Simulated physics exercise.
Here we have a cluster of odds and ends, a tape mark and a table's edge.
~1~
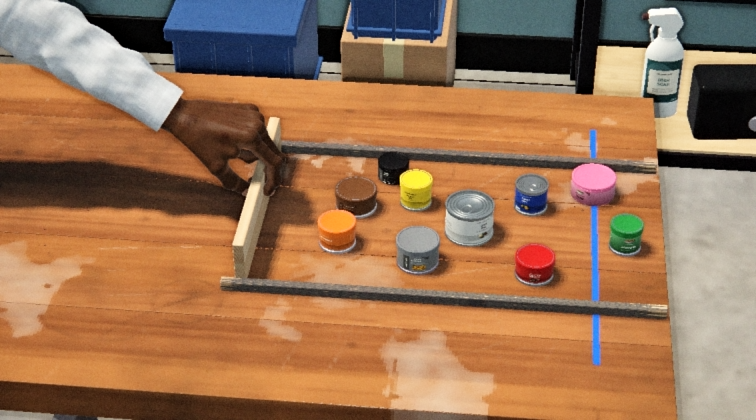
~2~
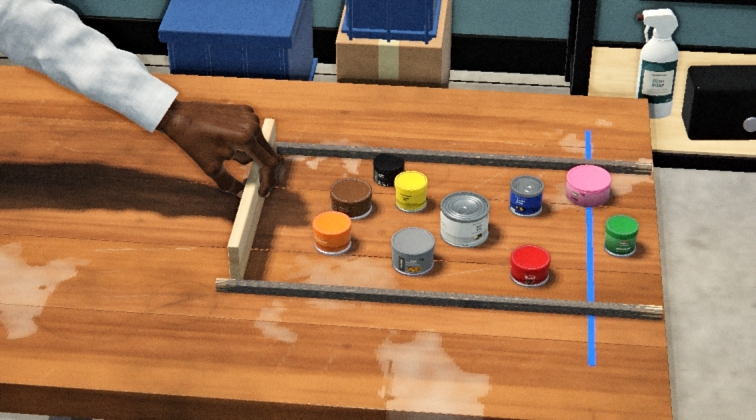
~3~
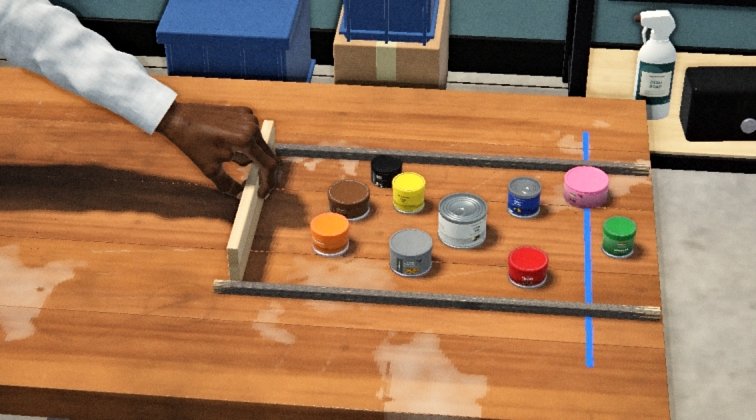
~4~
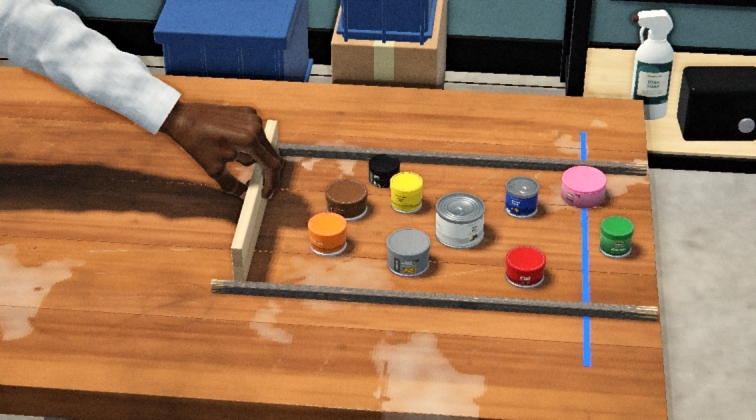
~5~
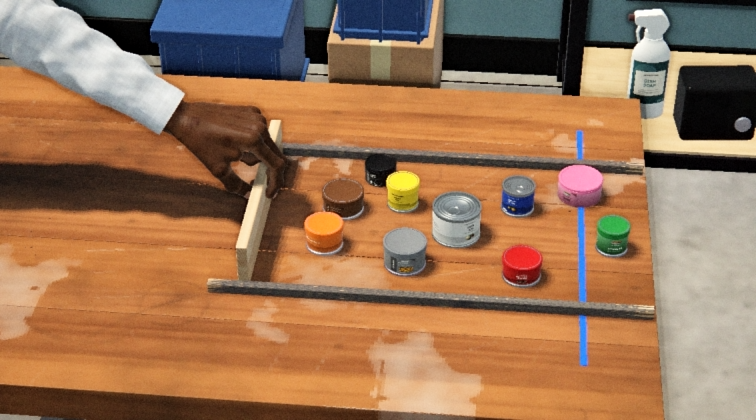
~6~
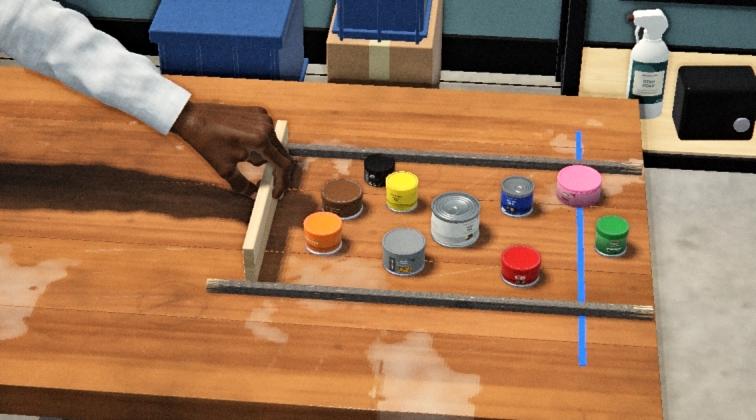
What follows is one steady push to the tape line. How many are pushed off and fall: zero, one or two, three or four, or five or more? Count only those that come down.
The number that fall off is one or two.
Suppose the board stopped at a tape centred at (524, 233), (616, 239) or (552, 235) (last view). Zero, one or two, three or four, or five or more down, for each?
Taking them in turn, none; at least five; zero.
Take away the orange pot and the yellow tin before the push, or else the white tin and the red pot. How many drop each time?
It would be 0 and 0.
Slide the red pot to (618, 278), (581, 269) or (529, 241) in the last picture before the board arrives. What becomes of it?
In that order, it remains up; remains up; stays on.
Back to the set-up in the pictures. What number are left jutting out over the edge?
Overhanging: 3.
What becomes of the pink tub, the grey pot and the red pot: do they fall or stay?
The pink tub stays on, the grey pot is kept, the red pot does not fall.
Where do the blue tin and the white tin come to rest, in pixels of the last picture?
The blue tin stops around (627, 199); the white tin around (635, 233).
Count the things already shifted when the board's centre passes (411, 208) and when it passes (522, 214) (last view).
At the one place 6, at the other 10.
A little later, none off yet; green tin at rest near (612, 236); pink tub at rest near (579, 187); red pot at rest near (521, 266).
Next, none off yet; green tin moving near (616, 237); pink tub shifted a little near (595, 181); red pot shifted about its own width near (584, 269).
When it is over, the number that fall off is one or two; down, green tin.
